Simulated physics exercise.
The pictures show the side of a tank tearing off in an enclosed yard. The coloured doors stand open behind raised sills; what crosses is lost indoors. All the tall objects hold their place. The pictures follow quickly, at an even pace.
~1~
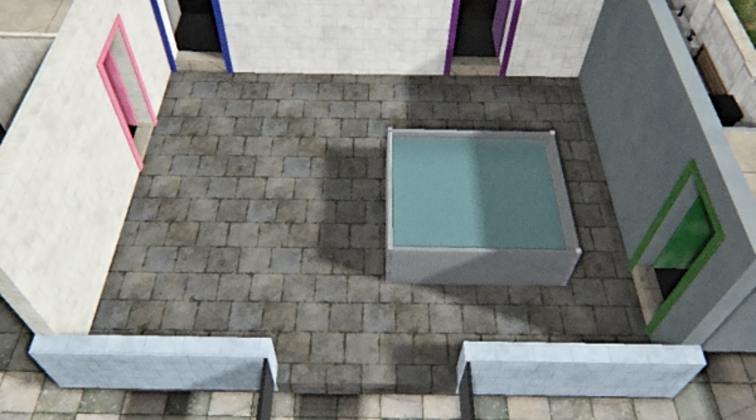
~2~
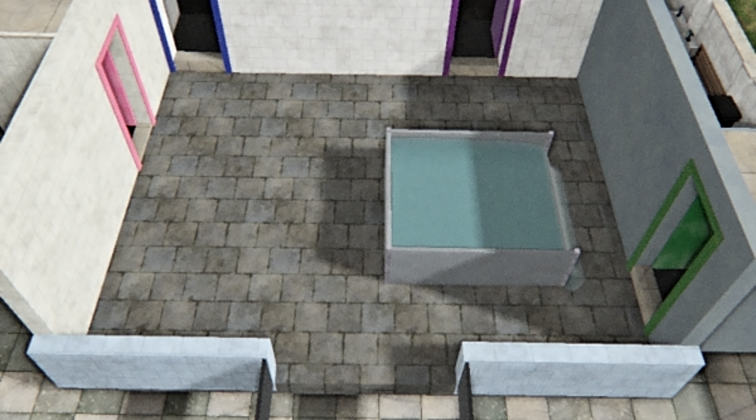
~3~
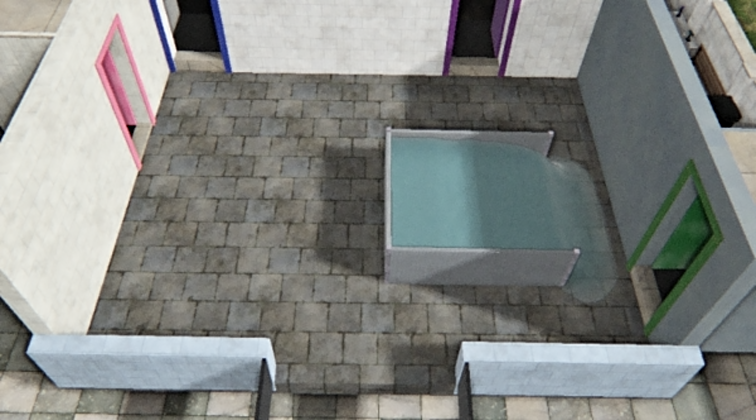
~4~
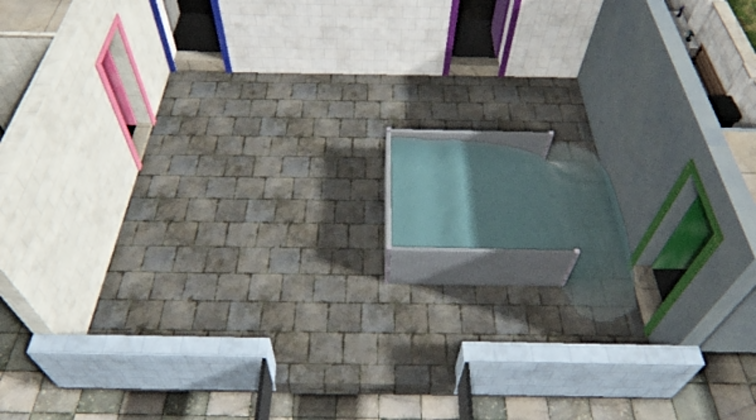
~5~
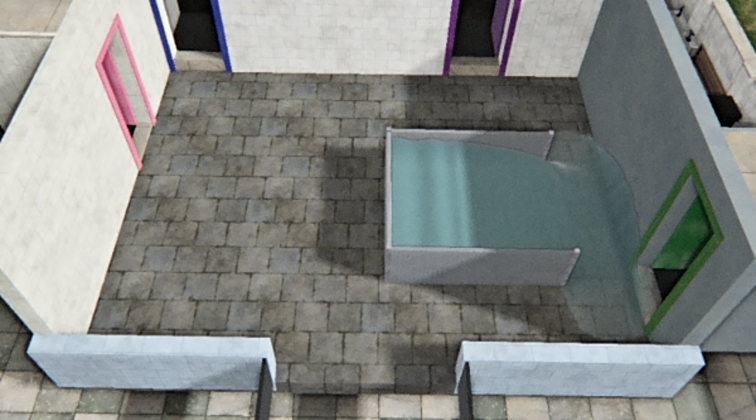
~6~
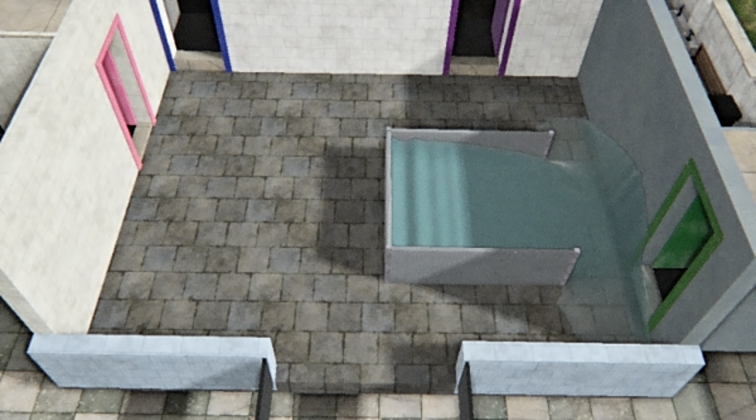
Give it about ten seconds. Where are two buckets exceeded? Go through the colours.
In the end: The pink door takes more than that; the blue door stays under that; the purple door stays under that; the green door takes more than that.
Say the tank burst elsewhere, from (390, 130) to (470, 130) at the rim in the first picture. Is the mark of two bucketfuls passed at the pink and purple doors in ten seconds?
In short: The pink one passes that mark; the purple one is over.
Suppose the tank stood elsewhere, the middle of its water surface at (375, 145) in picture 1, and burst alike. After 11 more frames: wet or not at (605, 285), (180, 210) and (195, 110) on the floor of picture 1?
As listed: Flooded, free of water, dry.
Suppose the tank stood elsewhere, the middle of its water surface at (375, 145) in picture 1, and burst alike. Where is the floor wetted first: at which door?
That is the green door.
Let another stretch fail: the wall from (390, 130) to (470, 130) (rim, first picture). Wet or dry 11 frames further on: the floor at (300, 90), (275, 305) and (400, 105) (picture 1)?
In turn: Flooded, dry, under water.
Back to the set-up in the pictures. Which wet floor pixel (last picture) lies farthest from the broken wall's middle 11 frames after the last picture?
Near (397, 78).
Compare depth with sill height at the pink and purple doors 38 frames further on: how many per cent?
Near 250 and 40 in a hundred.
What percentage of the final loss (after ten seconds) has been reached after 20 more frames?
Close to 35 %.
A moment on, water covers 15 % of the floor; the pink door not reached, the blue door not reached, the purple door not reached, the green door over two buckets in.
Next, water covers 30 % of the floor; the pink door not reached, the blue door not reached, the purple door wet at the sill, nothing in, the green door far over two buckets in.
Then, water covers 65 % of the floor; the pink door not reached, the blue door not reached, the purple door under two buckets in, the green door far over two buckets in.
Later, water covers 95 % of the floor; the pink door over two buckets in, the blue door wet at the sill, nothing in, the purple door under two buckets in, the green door far over two buckets in.
In the end, water covers 100 % of the floor; the pink door far over two buckets in, the blue door wet at the sill, nothing in, the purple door under two buckets in, the green door far over two buckets in.
